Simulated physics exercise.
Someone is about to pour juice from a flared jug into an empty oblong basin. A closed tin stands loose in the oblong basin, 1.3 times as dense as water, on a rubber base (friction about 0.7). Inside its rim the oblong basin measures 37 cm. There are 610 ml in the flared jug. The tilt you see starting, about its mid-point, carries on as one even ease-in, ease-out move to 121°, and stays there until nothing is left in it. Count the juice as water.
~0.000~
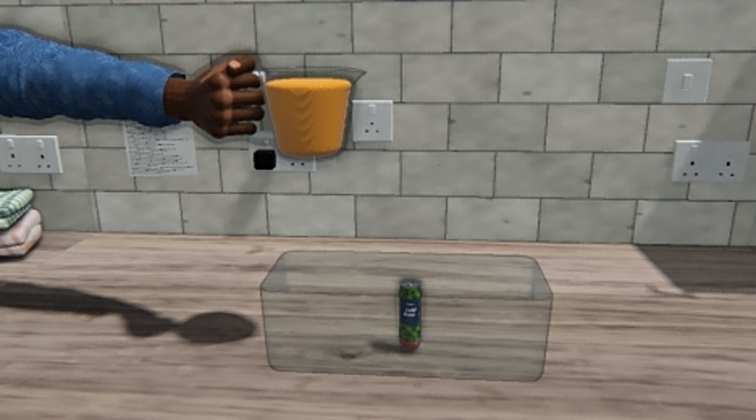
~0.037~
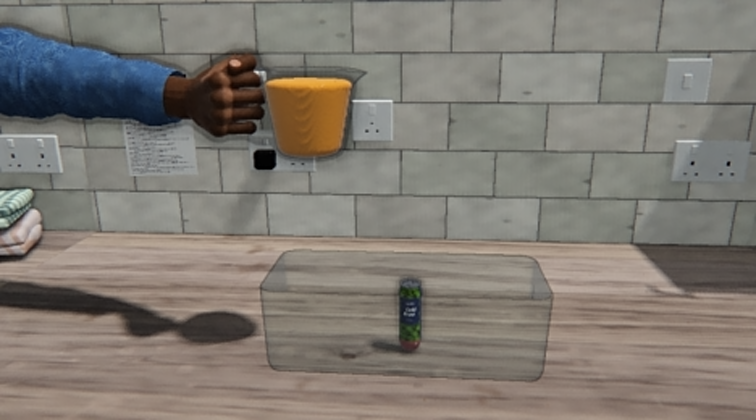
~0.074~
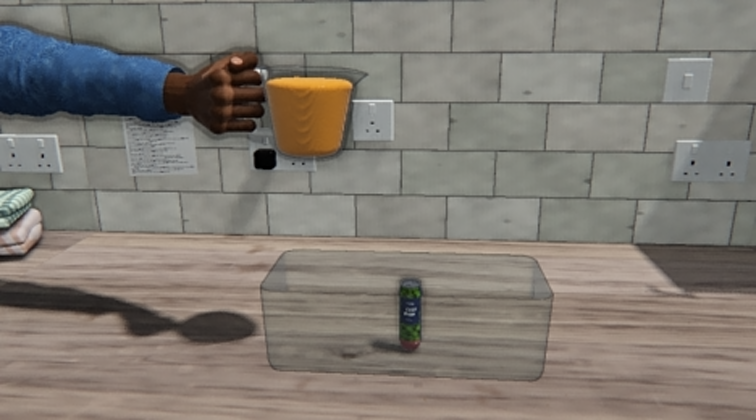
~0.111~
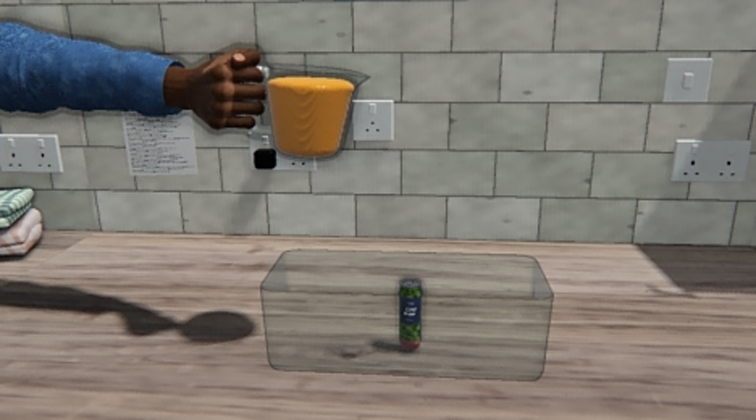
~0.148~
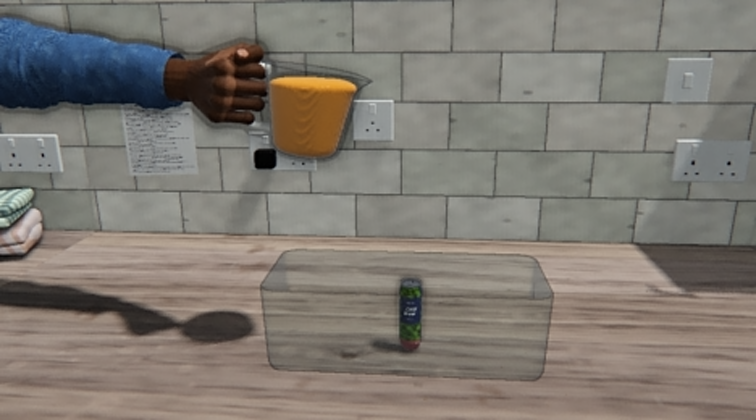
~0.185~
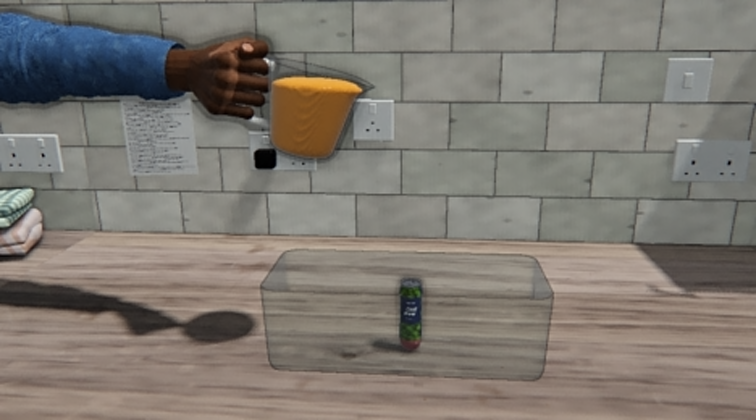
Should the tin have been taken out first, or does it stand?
The tin goes over.
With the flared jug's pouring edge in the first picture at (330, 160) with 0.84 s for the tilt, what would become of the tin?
Then it remains upright.
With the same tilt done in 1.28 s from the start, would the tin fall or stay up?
The tin remains upright.
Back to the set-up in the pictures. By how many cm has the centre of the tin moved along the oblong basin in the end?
About 8.0 cm.
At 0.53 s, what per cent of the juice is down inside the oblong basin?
Some 7 per cent.
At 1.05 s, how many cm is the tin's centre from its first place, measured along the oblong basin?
Some 5 cm.
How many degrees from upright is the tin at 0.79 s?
About 0°.
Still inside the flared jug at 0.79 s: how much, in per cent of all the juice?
Some 3 per cent.
Then, 0.53 s in, the tilt is 85° and 55 per cent is still to pour; the tin stands where it began.
Then, 0.79 s in, the tilt is 120° and 3 per cent is still to pour; the tin stands where it began.
Then, 1.05 s in, the tilt is 121° and 0 per cent is still to pour; the tin leans 37°.
Then, 1.34 s in, the tilt is 121° and 0 per cent is still to pour; the tin lies on its side.
Finally, the tin lies on its side.
